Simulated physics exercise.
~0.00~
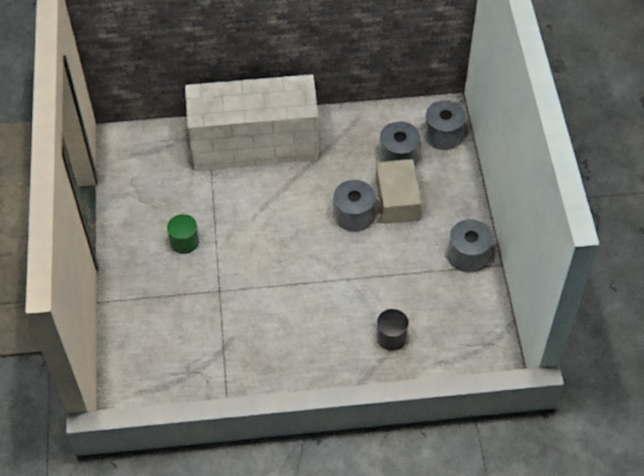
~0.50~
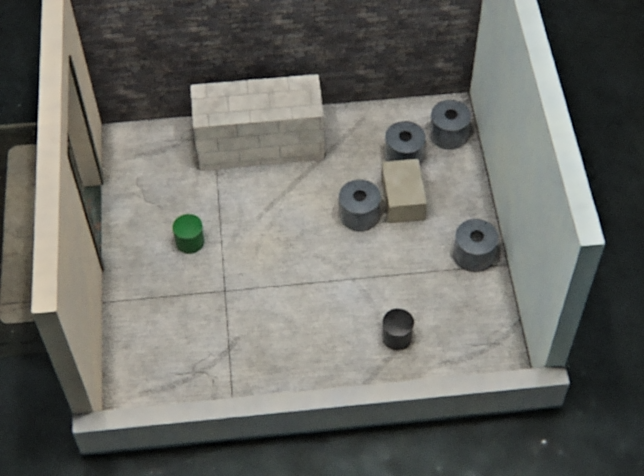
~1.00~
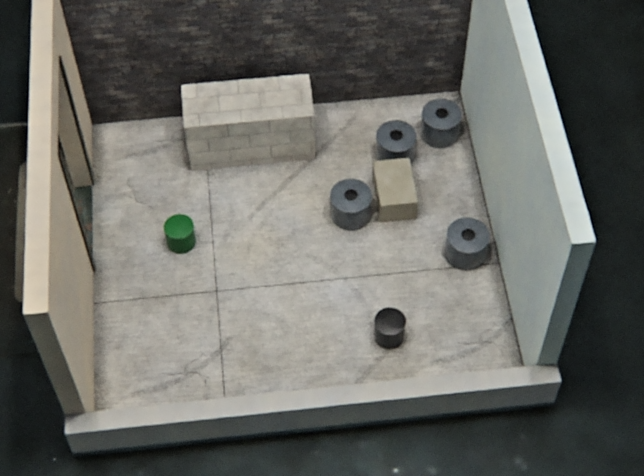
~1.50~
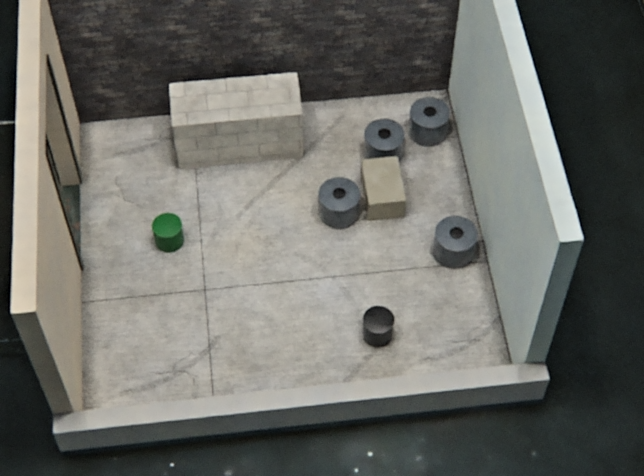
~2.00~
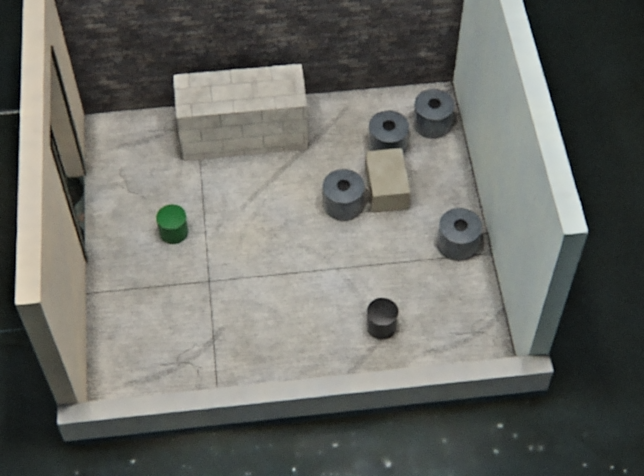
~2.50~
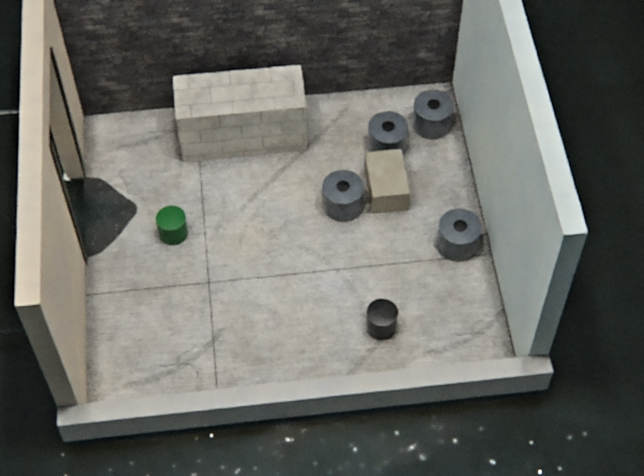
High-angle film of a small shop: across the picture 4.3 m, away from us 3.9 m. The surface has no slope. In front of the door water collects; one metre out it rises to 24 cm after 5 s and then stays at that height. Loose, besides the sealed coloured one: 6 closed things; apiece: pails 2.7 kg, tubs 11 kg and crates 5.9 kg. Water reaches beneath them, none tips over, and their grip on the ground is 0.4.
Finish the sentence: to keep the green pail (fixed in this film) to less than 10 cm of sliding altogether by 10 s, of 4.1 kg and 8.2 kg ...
Of the two, neither is enough.
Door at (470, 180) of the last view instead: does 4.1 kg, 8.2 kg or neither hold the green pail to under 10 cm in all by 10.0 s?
Outcome - neither pick works.
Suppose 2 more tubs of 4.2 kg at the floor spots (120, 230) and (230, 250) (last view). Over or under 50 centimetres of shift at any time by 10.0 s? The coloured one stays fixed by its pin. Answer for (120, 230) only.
Answer: It goes farther than that.
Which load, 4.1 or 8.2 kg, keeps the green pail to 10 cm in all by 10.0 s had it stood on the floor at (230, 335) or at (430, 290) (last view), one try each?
One by one: The small mass suffices; neither mass suffices.
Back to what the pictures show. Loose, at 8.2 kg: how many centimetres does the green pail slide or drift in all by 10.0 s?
Total path: Around 150 cm.
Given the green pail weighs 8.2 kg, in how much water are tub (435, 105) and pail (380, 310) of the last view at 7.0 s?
Depths: Near 2 cm, then near 3 cm.
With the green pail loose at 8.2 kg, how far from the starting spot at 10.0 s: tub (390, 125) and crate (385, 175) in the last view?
First 30 cm, then 140 cm.
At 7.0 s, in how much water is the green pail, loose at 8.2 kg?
Close to 5 cm deep.
After 3.5 s the green pail would be 8 cm from its start with 4.1 kg and 0 cm from its start with 8.2 kg; 4 cm of water round it then.
After 4.5 s the green pail would be 66 cm from its start with 4.1 kg and 21 cm from its start with 8.2 kg; 5 cm of water round it then.
After 7.0 s the green pail would be 221 cm from its start with 4.1 kg and 116 cm from its start with 8.2 kg; 5 cm of water round it then.
After 10.0 s the green pail would be 312 cm from its start with 4.1 kg and 162 cm from its start with 8.2 kg; 6 cm of water round it then.
